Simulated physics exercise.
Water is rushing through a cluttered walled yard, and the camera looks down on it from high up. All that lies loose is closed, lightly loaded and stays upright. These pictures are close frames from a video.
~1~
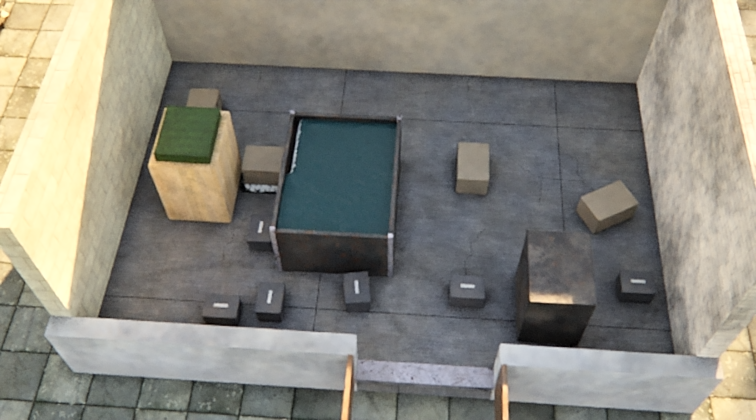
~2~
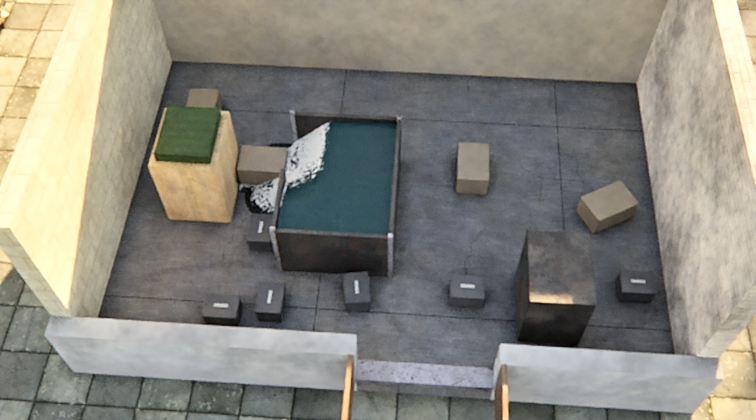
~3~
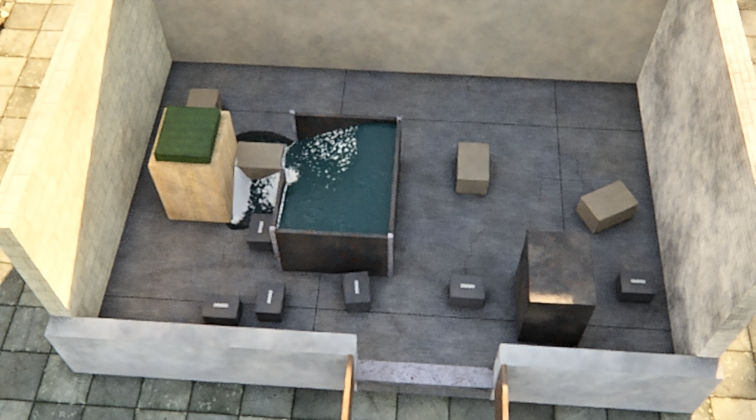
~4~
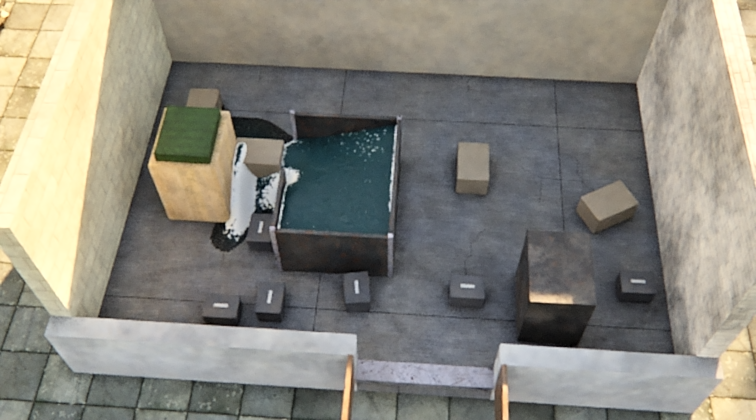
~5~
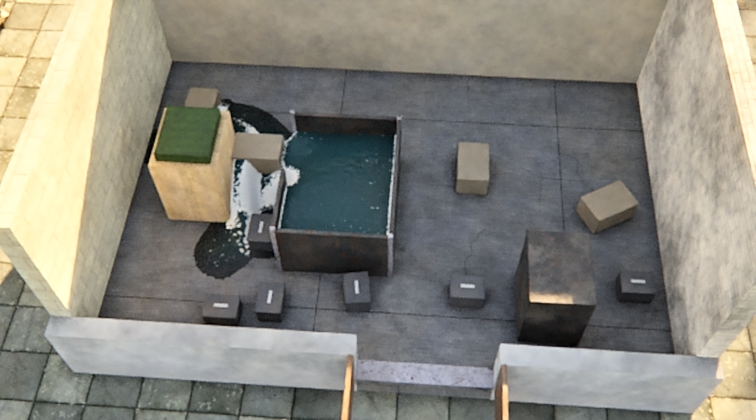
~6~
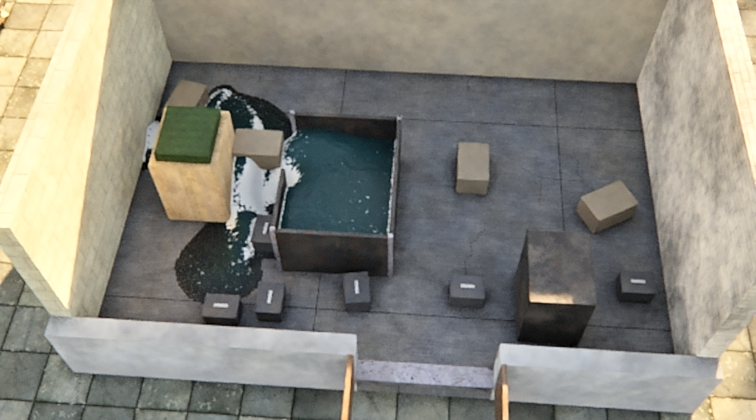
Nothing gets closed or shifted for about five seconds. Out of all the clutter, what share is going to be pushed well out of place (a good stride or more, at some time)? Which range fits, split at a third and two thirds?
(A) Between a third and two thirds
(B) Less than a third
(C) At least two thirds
(A) Between a third and two thirds.
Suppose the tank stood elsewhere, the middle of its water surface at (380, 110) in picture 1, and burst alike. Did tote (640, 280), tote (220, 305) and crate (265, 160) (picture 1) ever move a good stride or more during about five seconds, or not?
Well, the first one didn't get far, the second got driven a long way, and the third got driven a long way.
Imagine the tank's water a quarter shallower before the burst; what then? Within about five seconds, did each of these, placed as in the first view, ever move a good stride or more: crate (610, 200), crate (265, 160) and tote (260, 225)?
Note, in sequence: Within that / past that mark / past that mark.
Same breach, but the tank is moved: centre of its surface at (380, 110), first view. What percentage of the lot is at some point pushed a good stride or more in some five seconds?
It works out at about 40 percent.
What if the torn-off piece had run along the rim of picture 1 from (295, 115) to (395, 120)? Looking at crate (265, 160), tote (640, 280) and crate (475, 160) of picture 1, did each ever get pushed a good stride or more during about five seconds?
First stays short of it, second covers that distance, third stays short of it.
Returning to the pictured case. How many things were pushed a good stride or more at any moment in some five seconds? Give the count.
My tally gives 5.
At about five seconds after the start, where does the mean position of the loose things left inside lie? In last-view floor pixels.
Roughly at (407, 251) in the last view.
A moment on, 1 of 10 are well off their spots; 3 afloat.
Next, 3 of 10 are well off their spots; 3 afloat.
Later, 5 of 10 are well off their spots; 4 afloat.
In the end, 5 of 10 are well off their spots, and 5 have been at some point; 3 afloat.
